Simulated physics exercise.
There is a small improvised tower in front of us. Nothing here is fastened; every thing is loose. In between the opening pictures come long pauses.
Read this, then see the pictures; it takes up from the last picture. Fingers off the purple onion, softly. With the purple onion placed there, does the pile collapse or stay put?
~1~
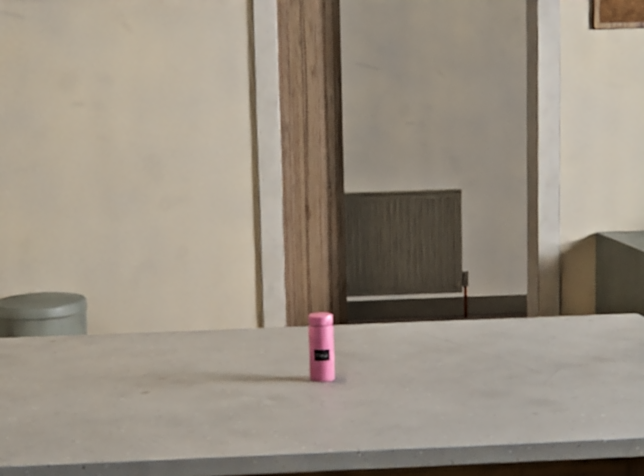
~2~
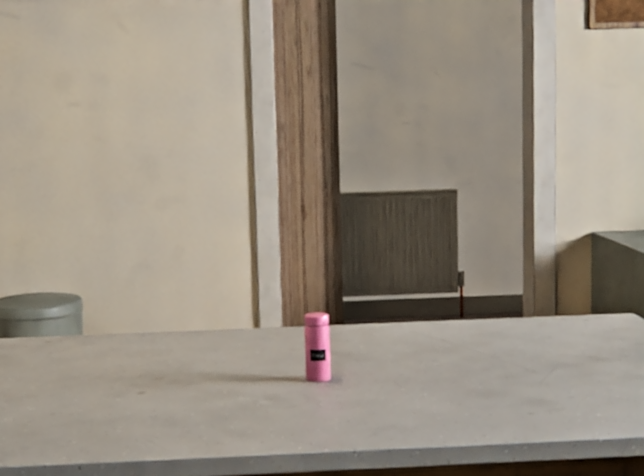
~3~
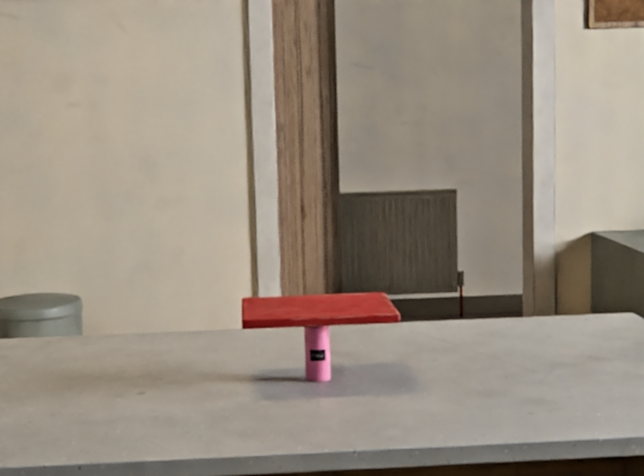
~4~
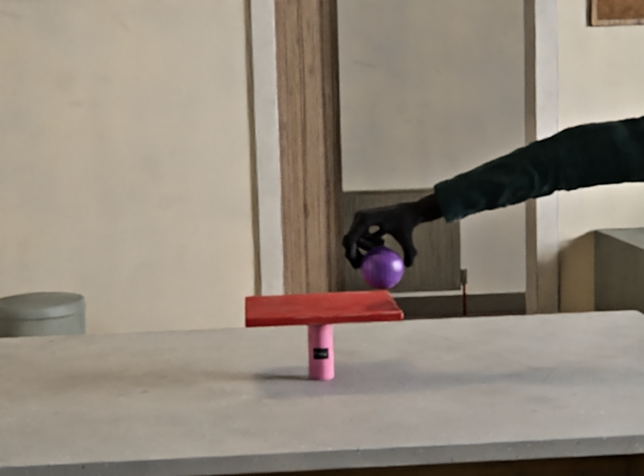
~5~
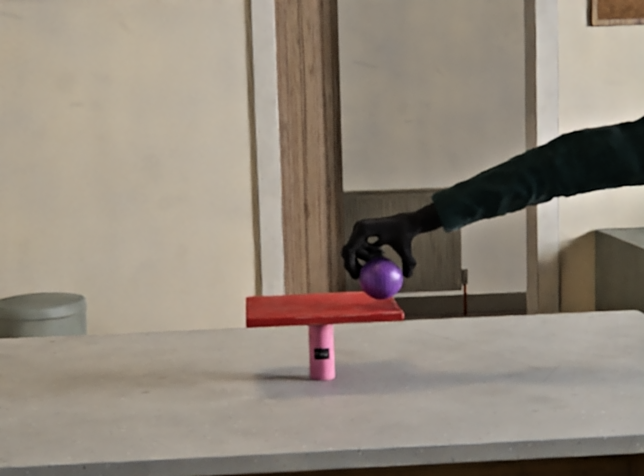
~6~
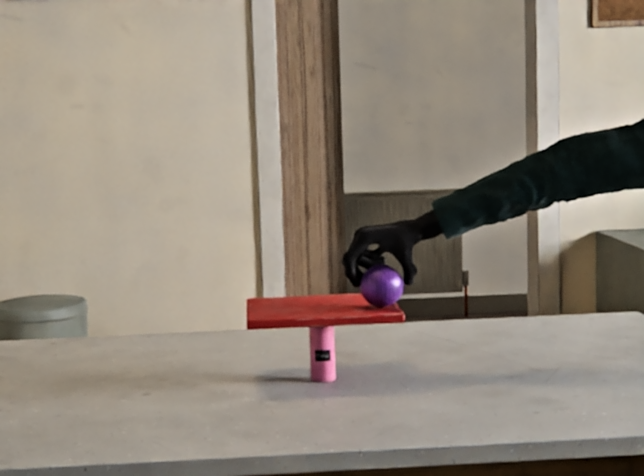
It is going to fail to remain upright.
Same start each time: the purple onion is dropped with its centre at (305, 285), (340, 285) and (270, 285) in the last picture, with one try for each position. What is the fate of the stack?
First time it stays put, second time it stays put, third time it falls over.
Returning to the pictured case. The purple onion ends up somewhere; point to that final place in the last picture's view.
Somewhere around (416, 362) in the last picture.
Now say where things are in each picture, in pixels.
The last thing is not in view yet; pink shaker (321, 347), in the first picture.
The last thing is not in view yet; pink shaker (317, 347), in the second picture.
The last thing is not in view yet; pink shaker (317, 347), in the third picture.
Still above its spot; purple onion (382, 267); pink shaker (320, 345), in the fourth picture.
Still above its spot; purple onion (381, 278); pink shaker (321, 345), in the fifth picture.
In place under the hand; purple onion (382, 285); pink shaker (322, 347), in the sixth picture.
Then, 0.40 s after the last picture, purple onion now fallen; red lid tipped 72° from how it was; pink shaker tipped 3° from how it was.
Then, 0.80 s after the last picture, red lid now fallen; pink shaker tipped 59° from how it was.
By the end, fallen, pink shaker, purple onion and red lid. Seen from the same camera at the end, purple onion near (416, 362). The stack comes apart.
